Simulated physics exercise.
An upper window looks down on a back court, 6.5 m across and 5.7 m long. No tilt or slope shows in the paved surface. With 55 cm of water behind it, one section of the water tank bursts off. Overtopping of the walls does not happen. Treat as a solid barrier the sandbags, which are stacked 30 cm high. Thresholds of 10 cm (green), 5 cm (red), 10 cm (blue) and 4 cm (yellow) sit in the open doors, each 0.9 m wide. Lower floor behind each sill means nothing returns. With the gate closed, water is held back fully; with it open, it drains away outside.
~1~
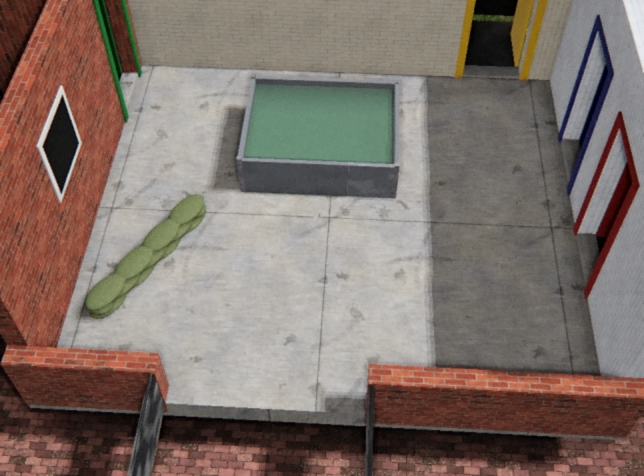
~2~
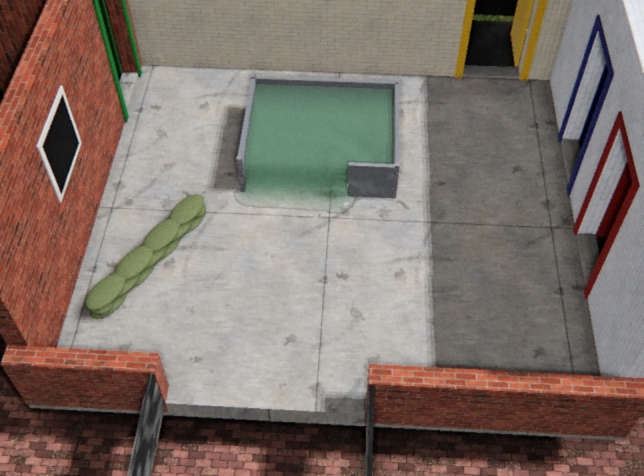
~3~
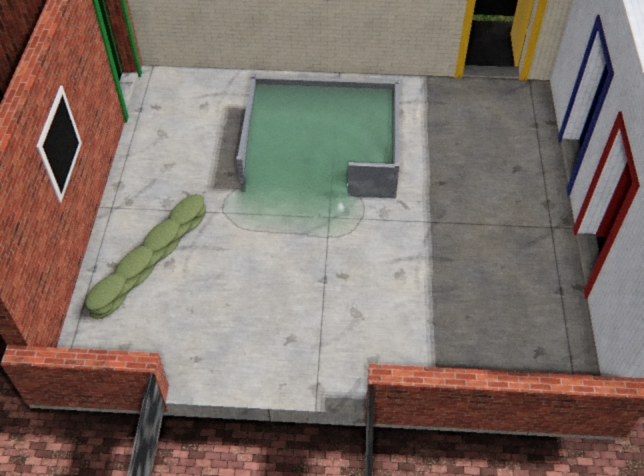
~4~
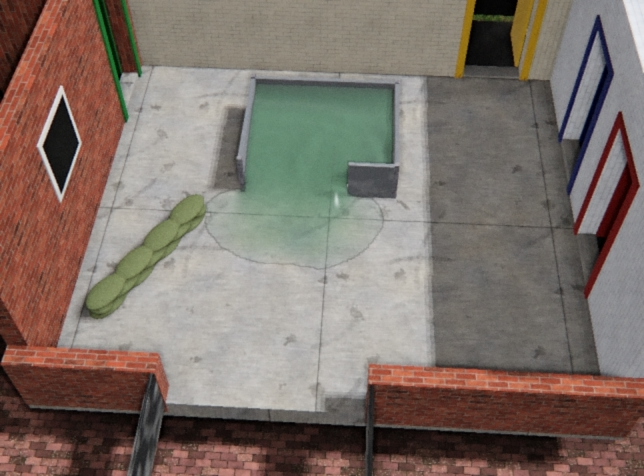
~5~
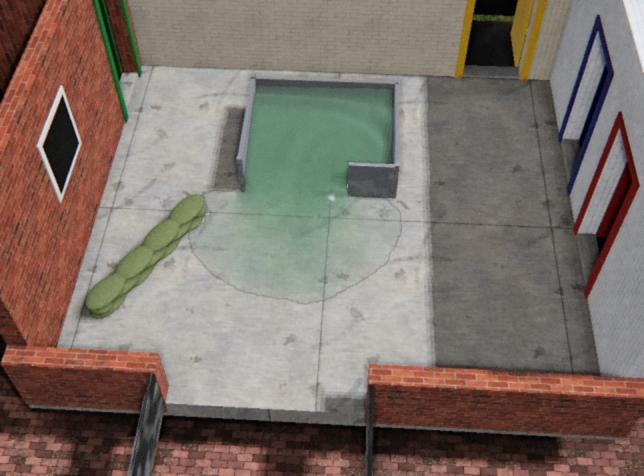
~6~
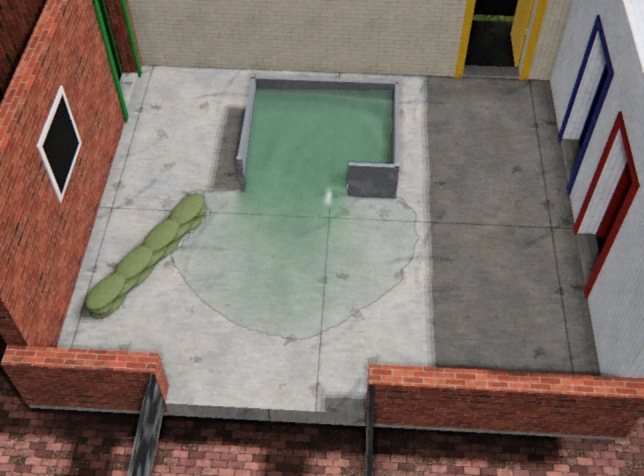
A grey tank of green water loses part of its front wall, and water spreads outward.
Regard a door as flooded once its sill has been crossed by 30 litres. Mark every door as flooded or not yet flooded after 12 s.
After that time, green door: Not yet flooded; red door: Not yet flooded; blue door: Not yet flooded; yellow door: Not yet flooded.
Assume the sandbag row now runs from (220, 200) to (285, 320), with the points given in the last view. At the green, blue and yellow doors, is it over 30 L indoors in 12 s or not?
Then the green door is fine, the blue door is fine, and the yellow door is too much.
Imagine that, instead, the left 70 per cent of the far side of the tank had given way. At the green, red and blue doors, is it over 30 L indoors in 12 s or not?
Then green exceeds it, red does not exceed it, blue does not exceed it.
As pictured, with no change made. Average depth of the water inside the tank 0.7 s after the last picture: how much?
It averages close to 32 cm.
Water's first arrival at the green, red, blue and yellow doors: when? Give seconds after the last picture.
Green = 3.8 s, red = 3.4 s, blue = 5.0 s, yellow = 8.5 s.
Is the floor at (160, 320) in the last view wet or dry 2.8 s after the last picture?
Soaked.
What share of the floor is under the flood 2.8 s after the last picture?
About 40 per cent.
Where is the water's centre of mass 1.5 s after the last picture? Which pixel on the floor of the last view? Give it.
It lies at roughly (291, 216) in pixels.
Then, 0.7 s after the last picture water covers 30 % of the floor and is deepest (26 cm) near (284, 201); green door not reached, red door not reached, blue door not reached, yellow door not reached.
Then, 1.5 s after the last picture water covers 30 % of the floor and is deepest (39 cm) near (49, 378); green door not reached, red door not reached, blue door not reached, yellow door not reached.
Then, 2.8 s after the last picture water covers 40 % of the floor and is deepest (20 cm) near (49, 378); green door not reached, red door not reached, blue door not reached, yellow door not reached.
Then, 6.3 s after the last picture water covers 65 % of the floor and is deepest (8 cm) near (49, 378); green door 2 cm at the sill, 0 L in, red door 3 cm at the sill, 0 L in, blue door 2 cm at the sill, 0 L in, yellow door not reached.
Then, 11.3 s after the last picture water covers 85 % of the floor and is deepest (4 cm) near (590, 406); green door 2 cm at the sill, 0 L in, red door 2 cm at the sill, 0 L in, blue door 1 cm at the sill, 0 L in, yellow door 2 cm at the sill, 0 L in.
